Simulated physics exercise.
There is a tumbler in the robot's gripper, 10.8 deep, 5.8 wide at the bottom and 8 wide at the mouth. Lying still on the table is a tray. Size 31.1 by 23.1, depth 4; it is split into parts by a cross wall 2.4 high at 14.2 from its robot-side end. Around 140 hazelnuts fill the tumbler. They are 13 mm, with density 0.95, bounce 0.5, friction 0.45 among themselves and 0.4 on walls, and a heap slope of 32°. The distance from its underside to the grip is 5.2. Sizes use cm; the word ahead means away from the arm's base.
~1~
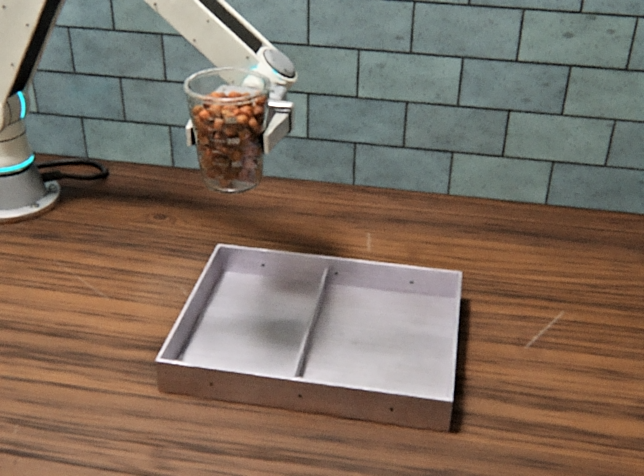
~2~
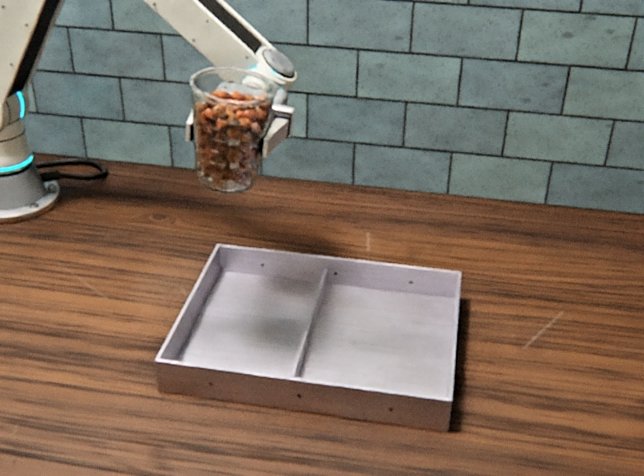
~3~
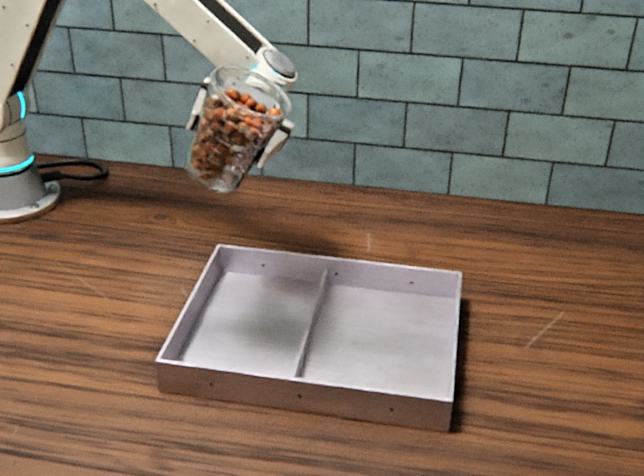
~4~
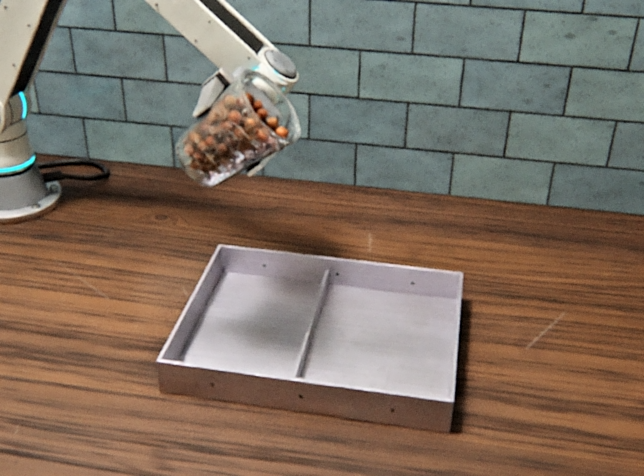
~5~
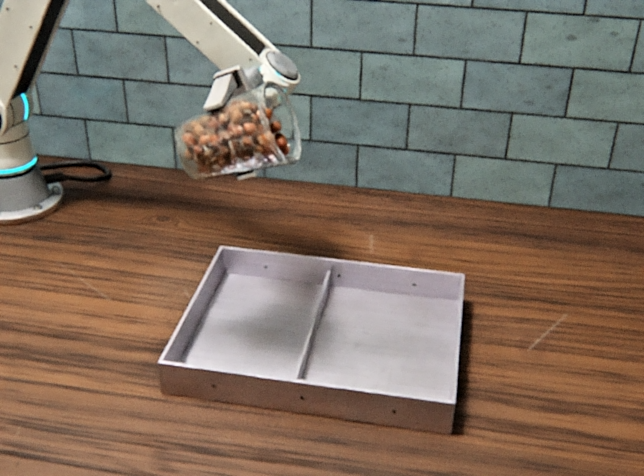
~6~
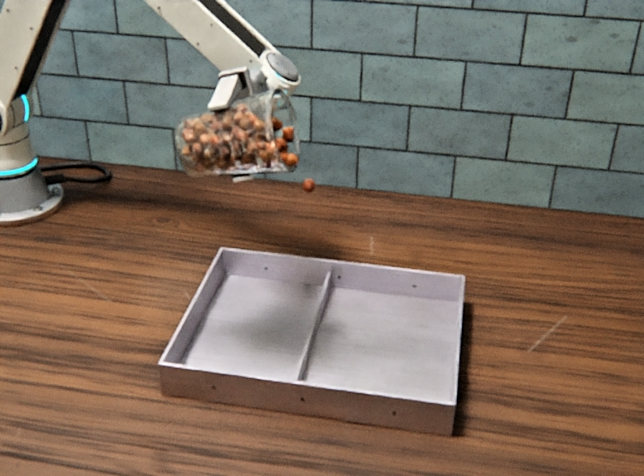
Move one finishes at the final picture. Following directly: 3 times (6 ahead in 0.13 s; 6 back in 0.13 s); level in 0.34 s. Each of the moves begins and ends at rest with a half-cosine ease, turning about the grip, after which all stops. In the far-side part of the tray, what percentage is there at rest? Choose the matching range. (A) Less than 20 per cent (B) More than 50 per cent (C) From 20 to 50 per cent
Answer: B.
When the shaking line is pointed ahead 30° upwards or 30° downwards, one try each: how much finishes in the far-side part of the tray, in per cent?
80 and 45 %.
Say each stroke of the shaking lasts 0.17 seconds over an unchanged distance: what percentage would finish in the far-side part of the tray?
55 %.
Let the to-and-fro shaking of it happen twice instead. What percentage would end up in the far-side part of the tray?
That change gives some 55 percent.
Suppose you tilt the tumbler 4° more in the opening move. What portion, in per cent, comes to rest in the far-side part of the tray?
I'd put it at around 75 per cent.
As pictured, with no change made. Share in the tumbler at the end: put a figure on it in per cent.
About 15 percent.
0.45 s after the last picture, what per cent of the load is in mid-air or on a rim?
Around 4 per cent of the load.
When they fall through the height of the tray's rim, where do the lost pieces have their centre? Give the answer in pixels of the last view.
Centre: Roughly (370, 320).
Then, 0.45 s on, tilted 74° forward, highest piece 27 above the table; 66 in the far-side part, 61 in the tumbler, 7 in the robot-side part, 5 on the table or floor, 6 in flight or on a rim.
Then, 0.90 s on, tilted 55° forward, highest piece 26 above the table; 85 in the far-side part, 22 in the tumbler, 13 in the robot-side part, 12 on the table or floor, 13 in flight or on a rim.
Then, 1.32 s on, level, highest piece 24 above the table; 93 in the far-side part, 22 in the tumbler, 17 in the robot-side part, 13 on the table or floor.
Then, 2.37 s on, level, highest piece 24 above the table; 93 in the far-side part, 22 in the tumbler, 17 in the robot-side part, 13 on the table or floor.
In the end, 93 in the far-side part, 22 in the tumbler, 17 in the robot-side part, 13 on the table or floor. That is 64 % in the far-side part of the tray.
